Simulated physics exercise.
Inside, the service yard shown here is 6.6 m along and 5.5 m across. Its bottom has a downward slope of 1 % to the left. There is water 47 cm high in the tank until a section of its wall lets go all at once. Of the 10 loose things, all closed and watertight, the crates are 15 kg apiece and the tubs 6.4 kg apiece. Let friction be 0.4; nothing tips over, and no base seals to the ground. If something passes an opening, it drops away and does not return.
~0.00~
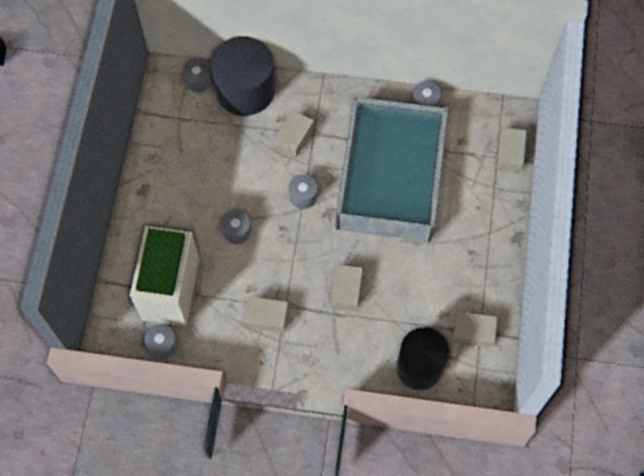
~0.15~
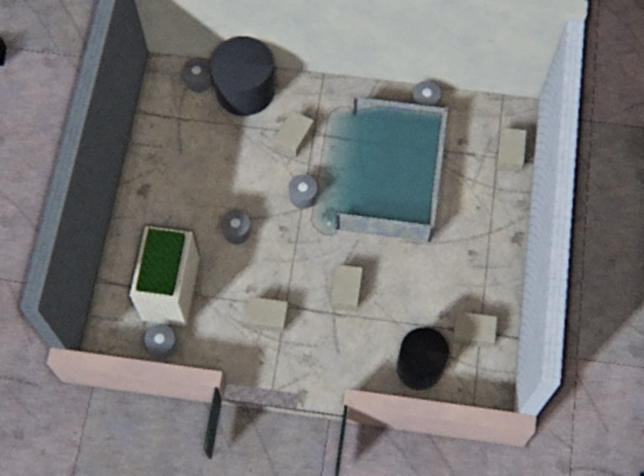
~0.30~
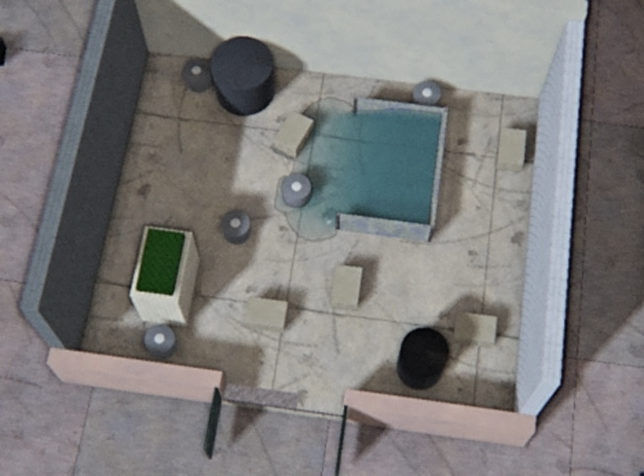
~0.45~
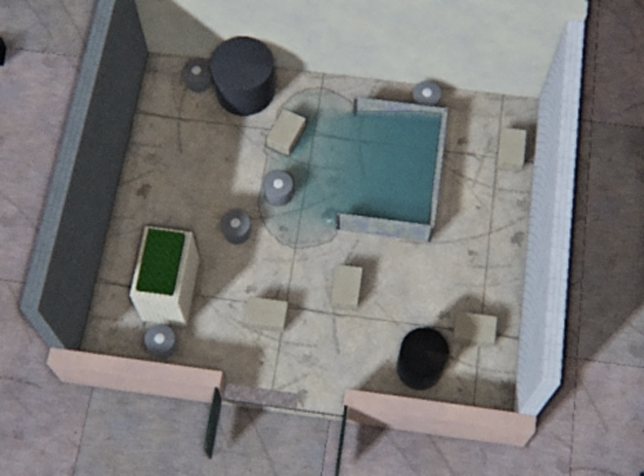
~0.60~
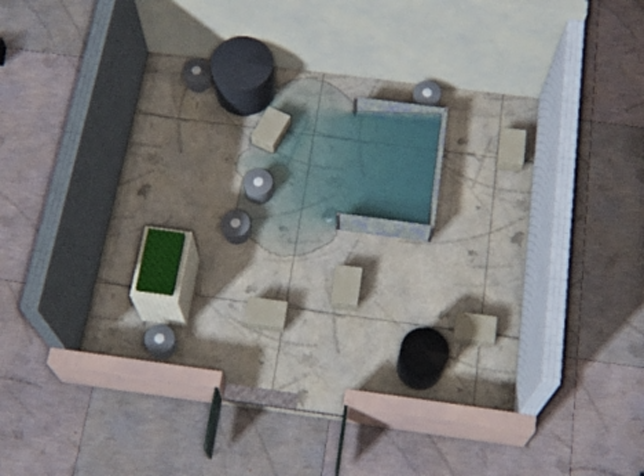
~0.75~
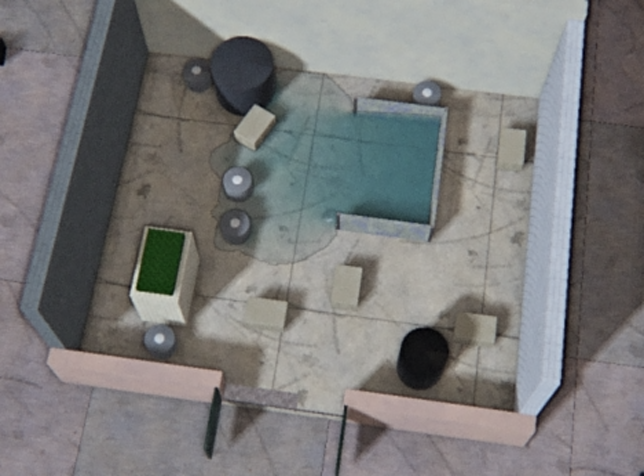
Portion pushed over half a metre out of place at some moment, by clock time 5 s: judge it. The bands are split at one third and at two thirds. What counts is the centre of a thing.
I predict one in three or more, yet fewer than two in three.
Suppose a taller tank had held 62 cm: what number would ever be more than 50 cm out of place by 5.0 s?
Then the count would be 6.
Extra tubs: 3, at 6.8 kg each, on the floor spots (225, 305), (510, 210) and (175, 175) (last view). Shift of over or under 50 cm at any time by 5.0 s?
Answers in order are does not cross, does not cross and crosses the line.
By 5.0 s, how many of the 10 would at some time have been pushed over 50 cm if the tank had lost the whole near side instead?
Then it comes to 4 of them.
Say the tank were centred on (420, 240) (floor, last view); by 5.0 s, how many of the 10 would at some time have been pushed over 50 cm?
That gives 5 of them.
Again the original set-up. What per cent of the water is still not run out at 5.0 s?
About 100 in a hundred parts of the water.
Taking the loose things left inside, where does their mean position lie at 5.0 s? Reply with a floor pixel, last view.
Mean position: Approximately (300, 244).
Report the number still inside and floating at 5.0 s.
6 at that moment.
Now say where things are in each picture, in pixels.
The first picture shows a tub at (303, 187), on the bottom; a crate at (294, 130), on the bottom; water covers 2.8 m2; 0 of 10 have shifted.
The second picture shows a tub at (303, 187), on the bottom; a crate at (294, 130), on the bottom; 3.7 m2 under water; 0 of 10 have shifted.
The third picture shows a tub at (297, 187) rests on the ground, 10 cm from its start; a crate at (294, 130), on the bottom; water covers 4.6 m2; 1 of 10 have shifted.
The fourth picture shows a tub at (278, 184) rests on the ground, 39 cm from its start; a crate at (286, 128) rests on the ground, 13 cm from its start; 5.6 m2 under water; 2 of 10 have shifted.
The fifth picture shows a tub at (259, 182), on the bottom, 71 cm from its start; a crate at (271, 126), on the bottom, 38 cm from its start; 6.9 m2 under water; 2 of 10 have shifted.
The sixth picture shows a tub at (238, 180) rests on the ground, 104 cm from its start; a crate at (255, 124) rests on the ground, 64 cm from its start; 8.2 m2 under water; 2 of 10 have shifted.
After 1.1 s 2 of 10 are over 50 cm from their spots; 0 afloat.
After 2.2 s 3 of 10 are over 50 cm from their spots; 3 afloat.
After 3.5 s 3 of 10 are over 50 cm from their spots; 3 afloat.
After 5.0 s 5 of 10 are over 50 cm from their spots, and 5 have been at some point; 6 afloat.
